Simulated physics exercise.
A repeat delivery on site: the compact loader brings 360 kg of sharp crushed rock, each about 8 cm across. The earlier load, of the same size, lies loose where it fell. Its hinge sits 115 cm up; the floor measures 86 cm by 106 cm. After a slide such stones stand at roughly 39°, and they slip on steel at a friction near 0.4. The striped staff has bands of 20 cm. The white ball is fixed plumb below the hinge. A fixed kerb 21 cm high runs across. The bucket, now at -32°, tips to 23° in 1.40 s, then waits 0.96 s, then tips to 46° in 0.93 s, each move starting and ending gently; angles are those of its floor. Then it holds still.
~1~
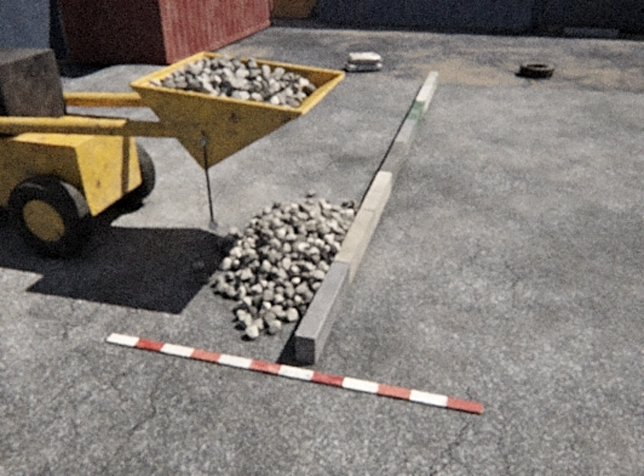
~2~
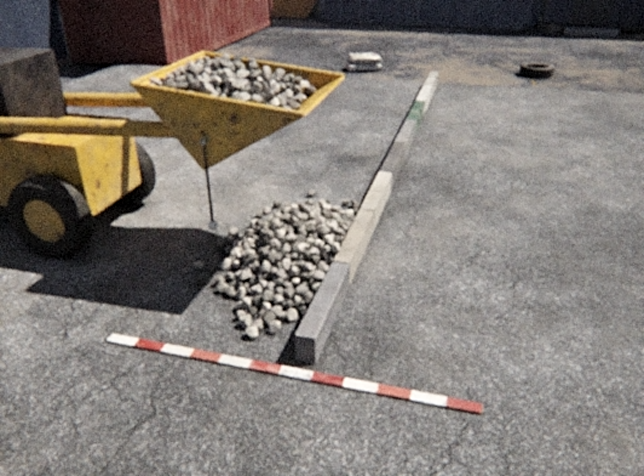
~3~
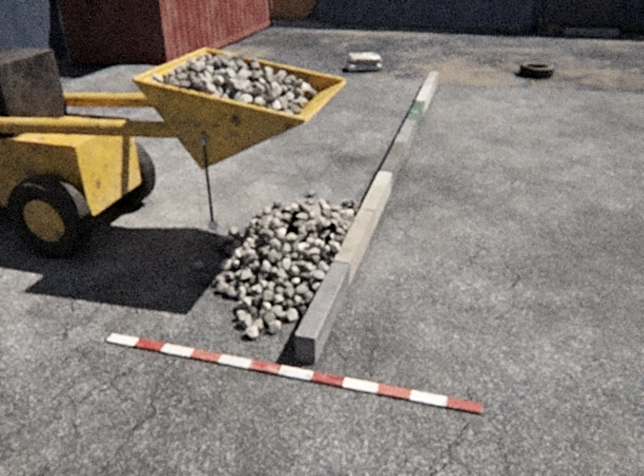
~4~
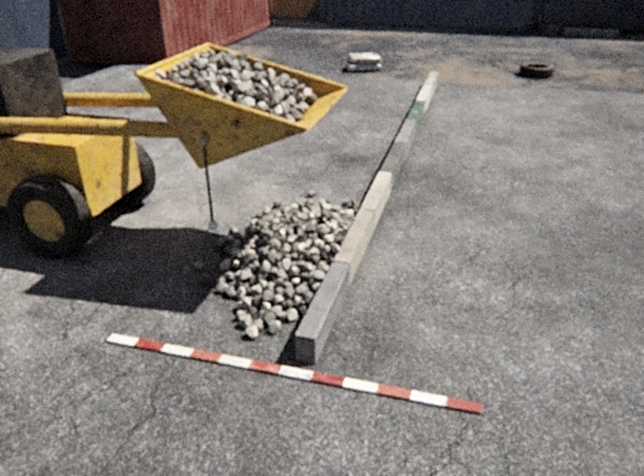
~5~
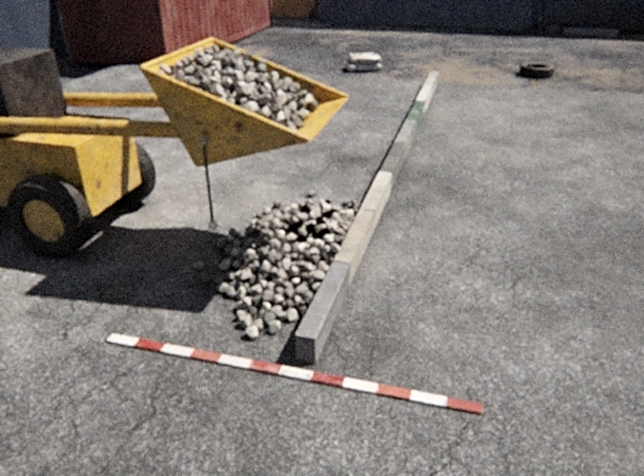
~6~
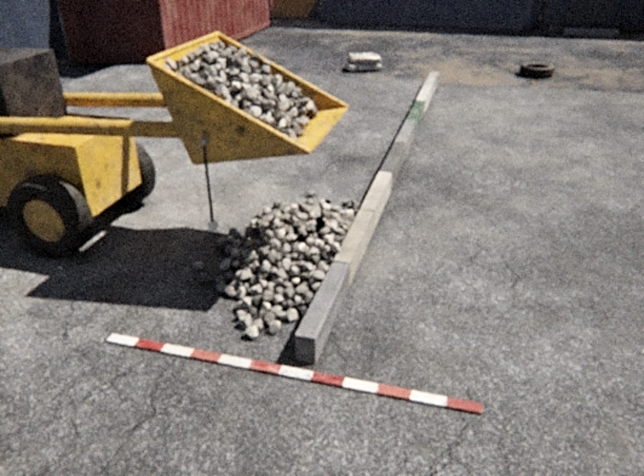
At first, a yellow loader on the left holds a bucket heaped with grey stones near a loose pile of similar stones beside a low kerb. The bucket then tilts gradually forward, its right lip dipping and its back edge rising, while the stones stay inside and the pile below remains still.
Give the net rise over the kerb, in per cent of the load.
Roughly 38 per cent of a load more.
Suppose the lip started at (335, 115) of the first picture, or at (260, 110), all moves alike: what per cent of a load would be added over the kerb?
Near 70 per cent from the first place, 5 from the second.
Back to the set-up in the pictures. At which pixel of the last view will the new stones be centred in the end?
Near (340, 239).
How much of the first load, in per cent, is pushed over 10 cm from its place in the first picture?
Roughly 0 per cent of them.
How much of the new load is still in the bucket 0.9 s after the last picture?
About 90 per cent.
Then, 0.5 s after the last picture the floor is at 14°; in per cent of one load, 100 in the bucket, 100 on this side of the kerb; the foremost stones are at (335, 256).
Then, 0.9 s after the last picture the floor is at 23°; in per cent of one load, 89 in the bucket, 111 on this side of the kerb; the foremost stones are at (351, 213).
Then, 3.2 s after the last picture the floor is at 46°; in per cent of one load, 0 in the bucket, 162 on this side of the kerb, 38 over the kerb; the foremost stones are at (474, 271).
Then, 5.8 s after the last picture the floor is at 46°; in per cent of one load, 0 in the bucket, 162 on this side of the kerb, 38 over the kerb; the foremost stones are at (474, 271). Net gain over the kerb, 38.
